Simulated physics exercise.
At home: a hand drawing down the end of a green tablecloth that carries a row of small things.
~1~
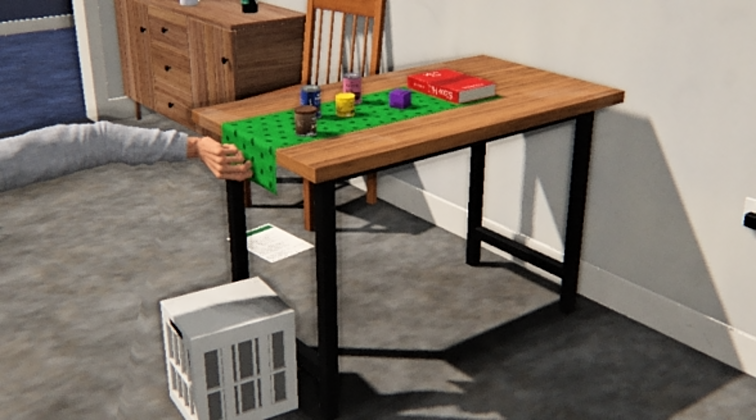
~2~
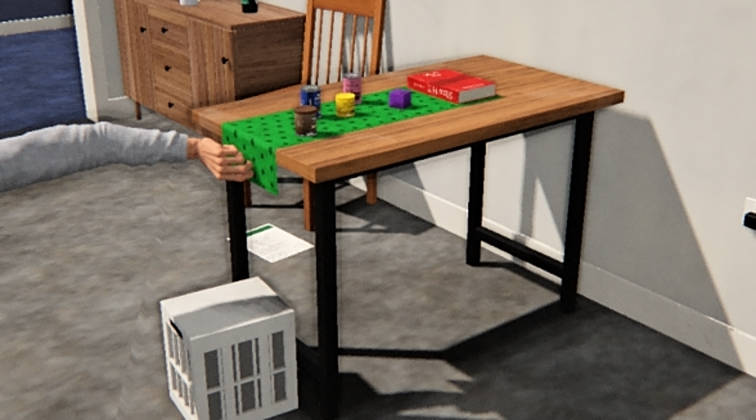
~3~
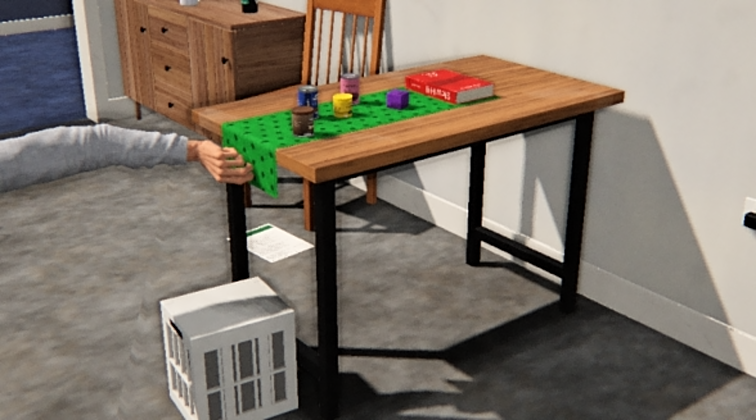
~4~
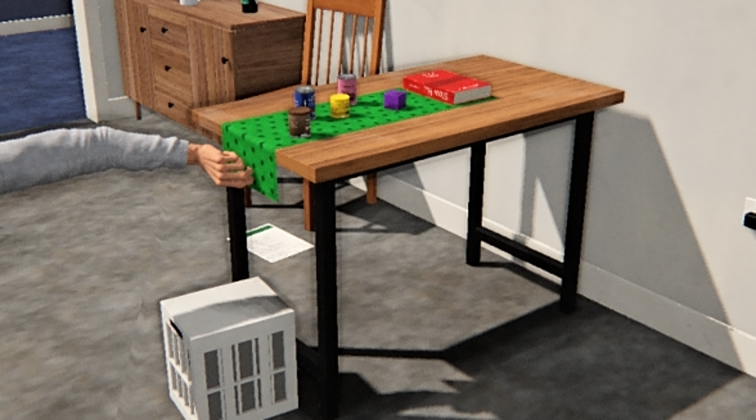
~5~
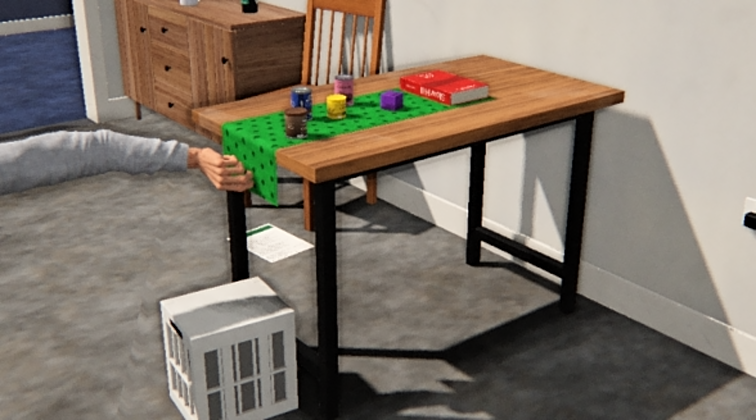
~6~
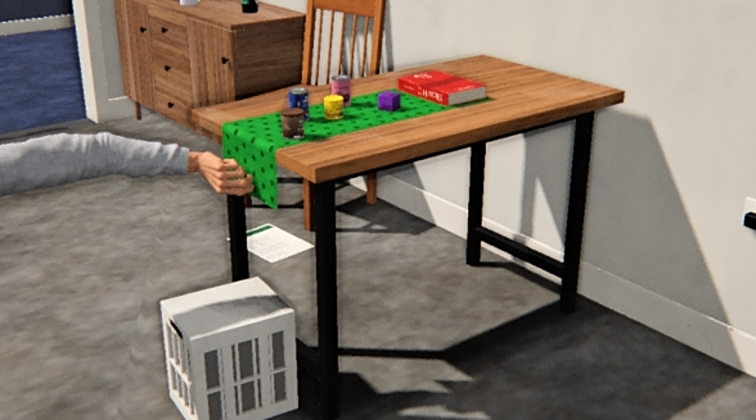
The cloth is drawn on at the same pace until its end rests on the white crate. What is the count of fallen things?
The count of fallen things is three.
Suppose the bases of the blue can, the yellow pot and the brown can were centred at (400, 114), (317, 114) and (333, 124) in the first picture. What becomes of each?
The blue can remains up, the yellow pot drops off, the brown can goes over.
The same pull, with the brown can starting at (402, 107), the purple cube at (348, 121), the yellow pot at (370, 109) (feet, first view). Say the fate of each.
The brown can holds on; the purple cube drops off; the yellow pot remains up.
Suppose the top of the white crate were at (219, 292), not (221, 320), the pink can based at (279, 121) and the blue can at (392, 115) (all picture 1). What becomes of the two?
The pink can falls, the blue can survives.
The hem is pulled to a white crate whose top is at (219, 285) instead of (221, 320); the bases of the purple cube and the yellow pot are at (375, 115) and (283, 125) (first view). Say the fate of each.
The purple cube does not fall, the yellow pot is carried off.
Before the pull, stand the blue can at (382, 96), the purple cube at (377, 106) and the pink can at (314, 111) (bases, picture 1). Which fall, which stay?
The blue can holds on, the purple cube stays on, the pink can goes over.
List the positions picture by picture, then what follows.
In the first frame, hem (277, 195); brown can (305, 108); blue can (310, 88); yellow pot (345, 96); pink can (352, 75); purple cube (400, 92); top of the crate (221, 320).
In the second frame, hem (279, 195); brown can (305, 108).
In the third frame, hem (277, 199); blue can (308, 88).
In the fourth frame, hem (279, 202); yellow pot (340, 97); top of the crate (221, 320).
In the fifth frame, hem (278, 206); pink can (344, 77).
In the sixth frame, hem (278, 210); brown can (292, 111); blue can (298, 90); yellow pot (334, 98); pink can (341, 77); purple cube (390, 94).
Soon after, hem near (251, 237); brown can gone.
After that, hem near (252, 286); brown can and blue can gone.
In the end, hem on the crate; brown can, blue can and yellow pot gone. It carries off three.
